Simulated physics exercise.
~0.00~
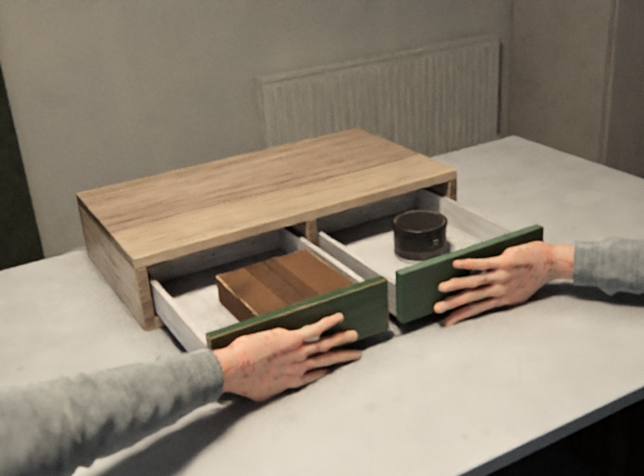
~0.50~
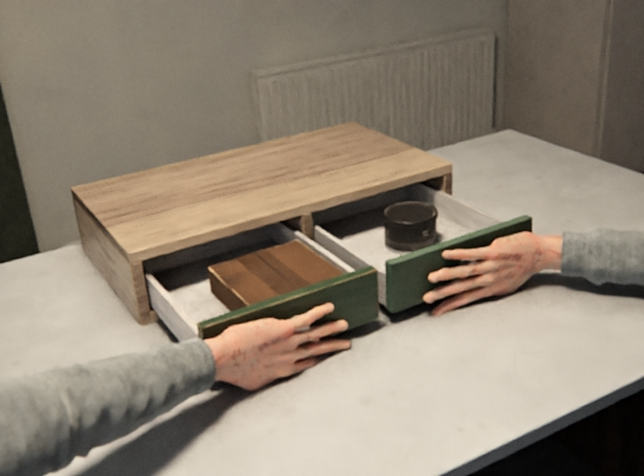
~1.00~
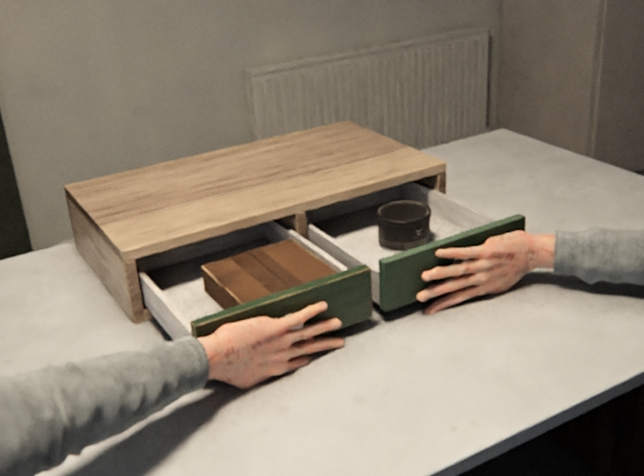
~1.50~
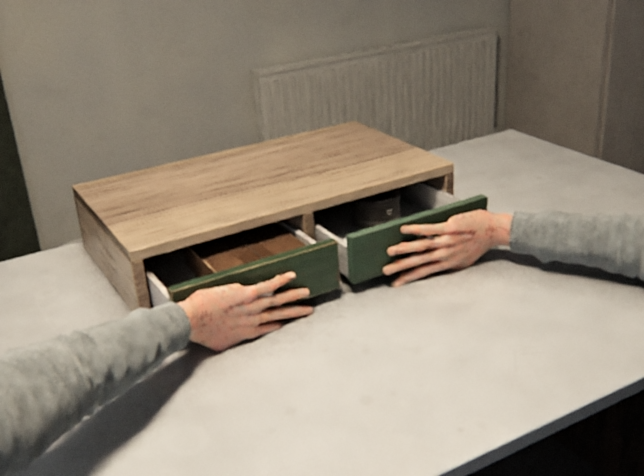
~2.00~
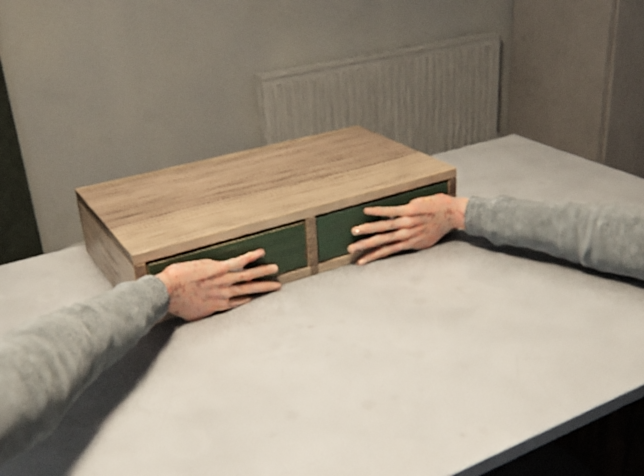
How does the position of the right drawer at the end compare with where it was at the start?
At the start the right drawer stands open, showing the black tin inside. By the end it has been pushed back into the wooden chest and sits closed, with only its green front showing.
